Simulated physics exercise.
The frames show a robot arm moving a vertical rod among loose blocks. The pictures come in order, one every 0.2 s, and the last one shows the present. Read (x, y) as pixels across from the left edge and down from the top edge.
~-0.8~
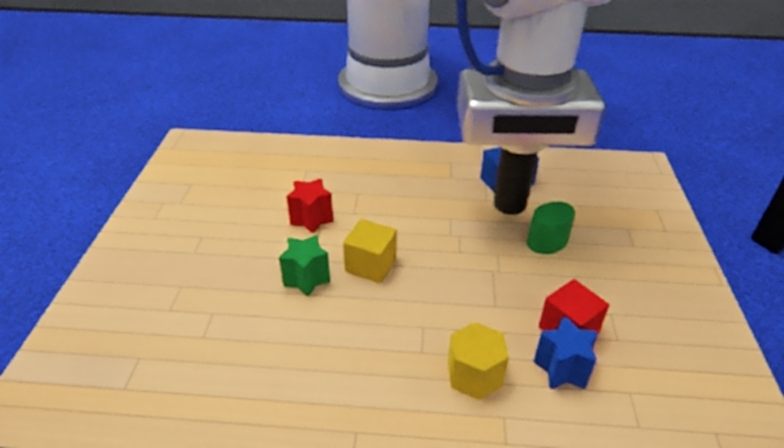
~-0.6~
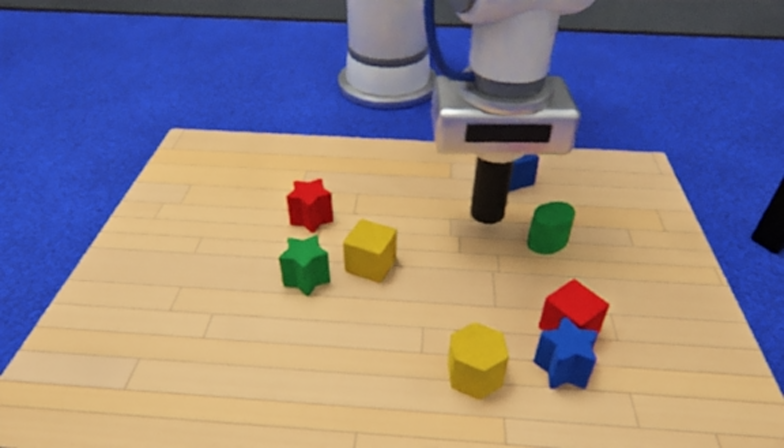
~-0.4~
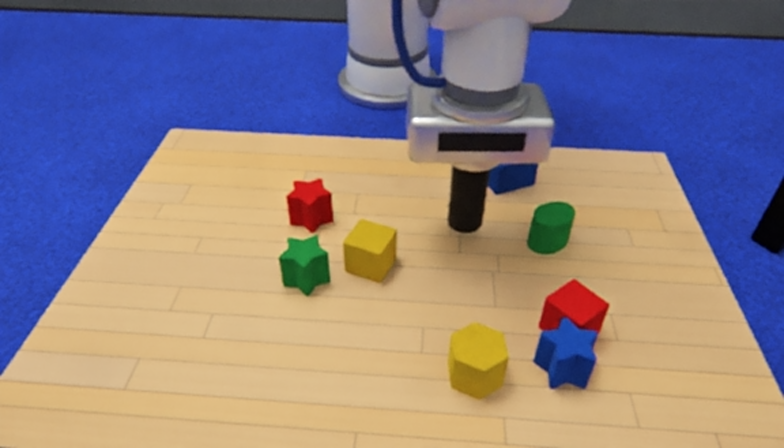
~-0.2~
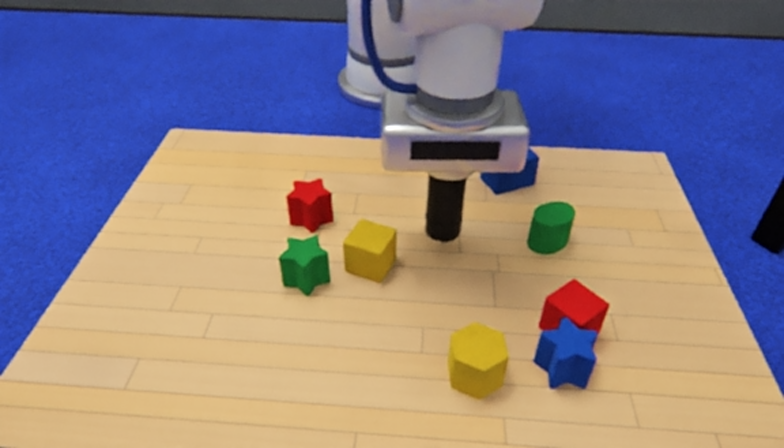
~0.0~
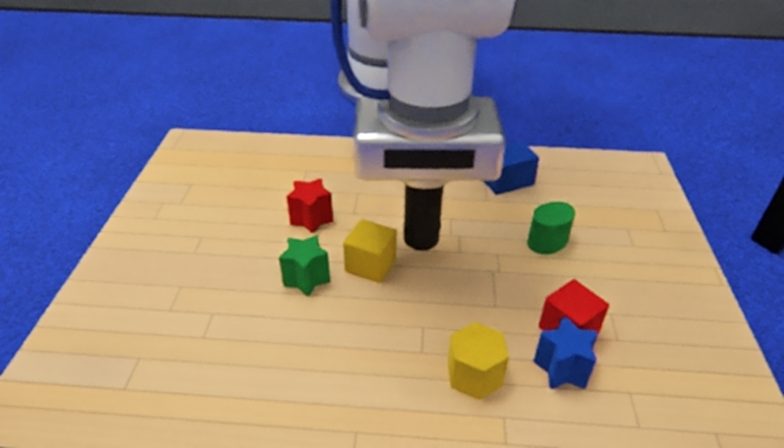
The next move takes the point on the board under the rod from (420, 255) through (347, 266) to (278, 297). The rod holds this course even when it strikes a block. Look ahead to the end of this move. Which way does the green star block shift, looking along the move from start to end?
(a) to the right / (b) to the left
b.
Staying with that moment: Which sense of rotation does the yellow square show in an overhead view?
It is turned anticlockwise.
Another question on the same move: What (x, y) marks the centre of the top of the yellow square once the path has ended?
In the picture, that point is around (233, 290).
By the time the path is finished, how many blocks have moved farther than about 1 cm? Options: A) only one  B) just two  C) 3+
The one that fits is B, just two.
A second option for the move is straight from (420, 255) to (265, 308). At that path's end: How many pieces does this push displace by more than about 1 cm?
By the end of the path, two blocks have moved more than about a centimetre.
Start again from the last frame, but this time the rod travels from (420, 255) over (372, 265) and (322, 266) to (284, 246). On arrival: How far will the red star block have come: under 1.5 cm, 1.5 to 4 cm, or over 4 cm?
Short of 1.5 cm.
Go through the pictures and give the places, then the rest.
In the first picture, rod tip (510, 206); block tops, green star block (303, 249); red star block (309, 190); yellow square (370, 235).
In the second picture, rod (487, 214); blocks unchanged.
In the third picture, rod (465, 223); blocks unchanged.
In the fourth picture, rod (443, 232); blocks unchanged.
In the fifth picture, rod (421, 240); green star block (303, 249); red star block (309, 190); yellow square (370, 235).
On the path given first. One third of the way, rod (369, 246); green star block (284, 256), turned 25° clockwise; yellow square (328, 247), turned 25° anticlockwise.
Two thirds of the way, rod (321, 260); green star block (236, 277); yellow square (281, 265), turned 40° anticlockwise.
At the end, rod (275, 281); green star block (186, 305); red star block in place; yellow square (233, 290), turned 45° anticlockwise.
